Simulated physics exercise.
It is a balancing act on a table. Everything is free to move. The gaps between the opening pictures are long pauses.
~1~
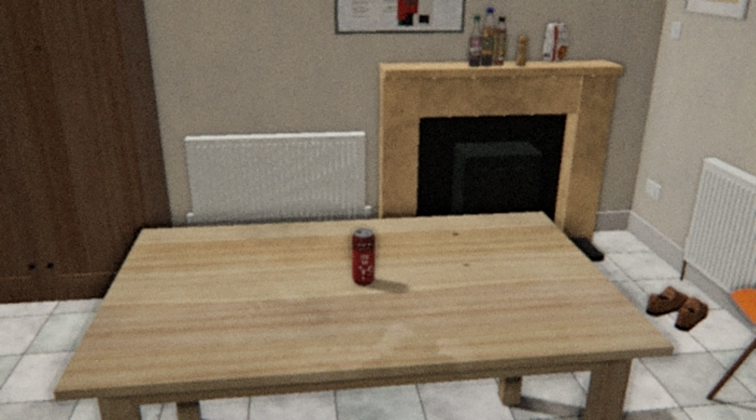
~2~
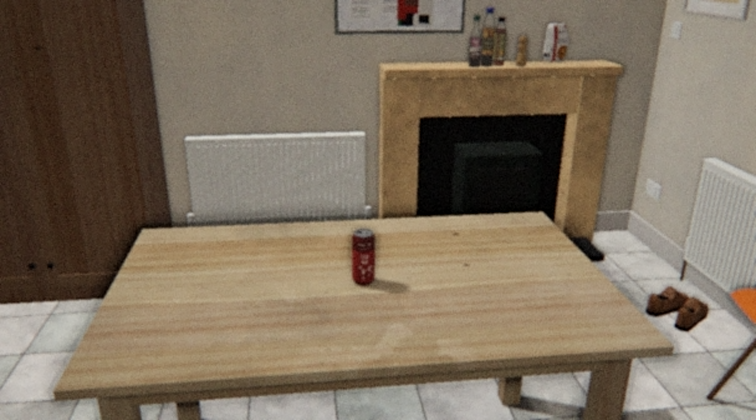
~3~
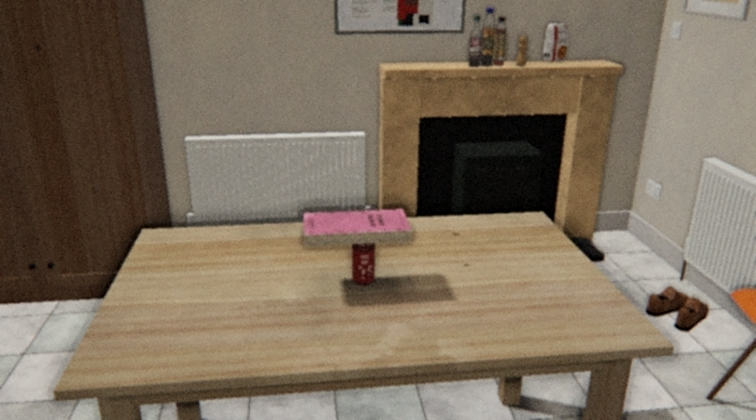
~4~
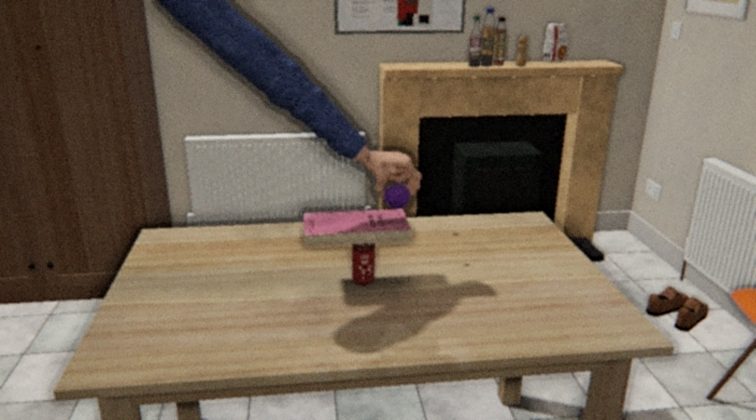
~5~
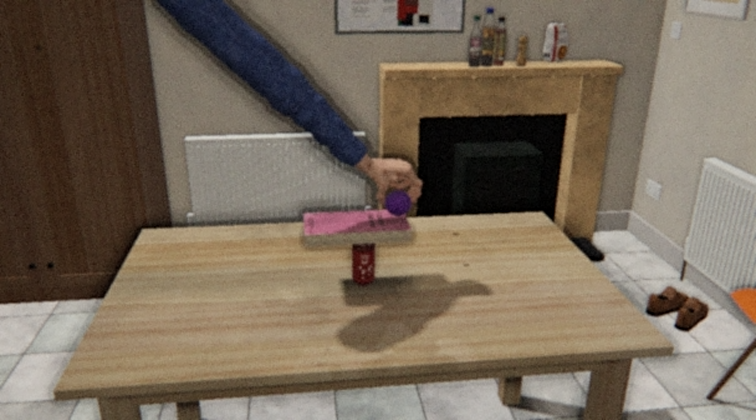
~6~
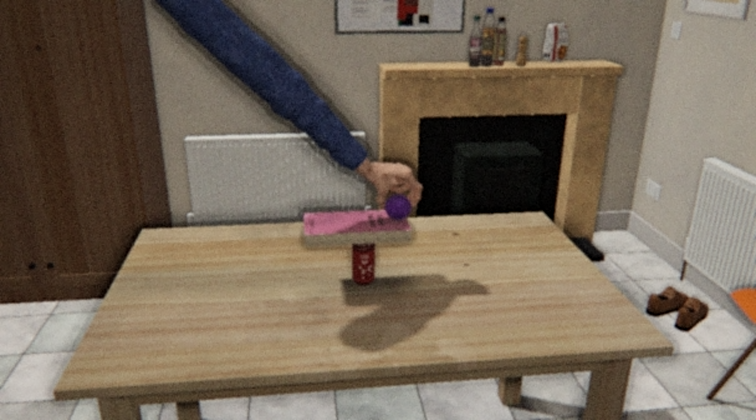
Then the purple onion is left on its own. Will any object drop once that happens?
No.
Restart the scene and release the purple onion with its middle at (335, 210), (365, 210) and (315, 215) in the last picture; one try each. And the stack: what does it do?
Case 1: Collapse; case 2: Stable; case 3: Collapse.
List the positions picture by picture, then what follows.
In the first picture, the last thing is not in view yet; red can (364, 257).
In the second picture, the last thing is not in view yet; red can (364, 257).
In the third picture, the last thing is not in view yet; red can (364, 257).
The fourth picture shows still above its spot; purple onion (397, 196); red can (364, 257).
The fifth picture shows still above its spot; purple onion (398, 203); red can (364, 257).
The sixth picture shows set down, still held; purple onion (398, 207); red can (364, 257).
Then, 0.20 s on from there, no change.
Then, 0.40 s on from there, purple onion resting near (398, 207).
In the end, all 3 unmoved. At the end, from the last picture's camera, purple onion near (398, 207). The stack holds.
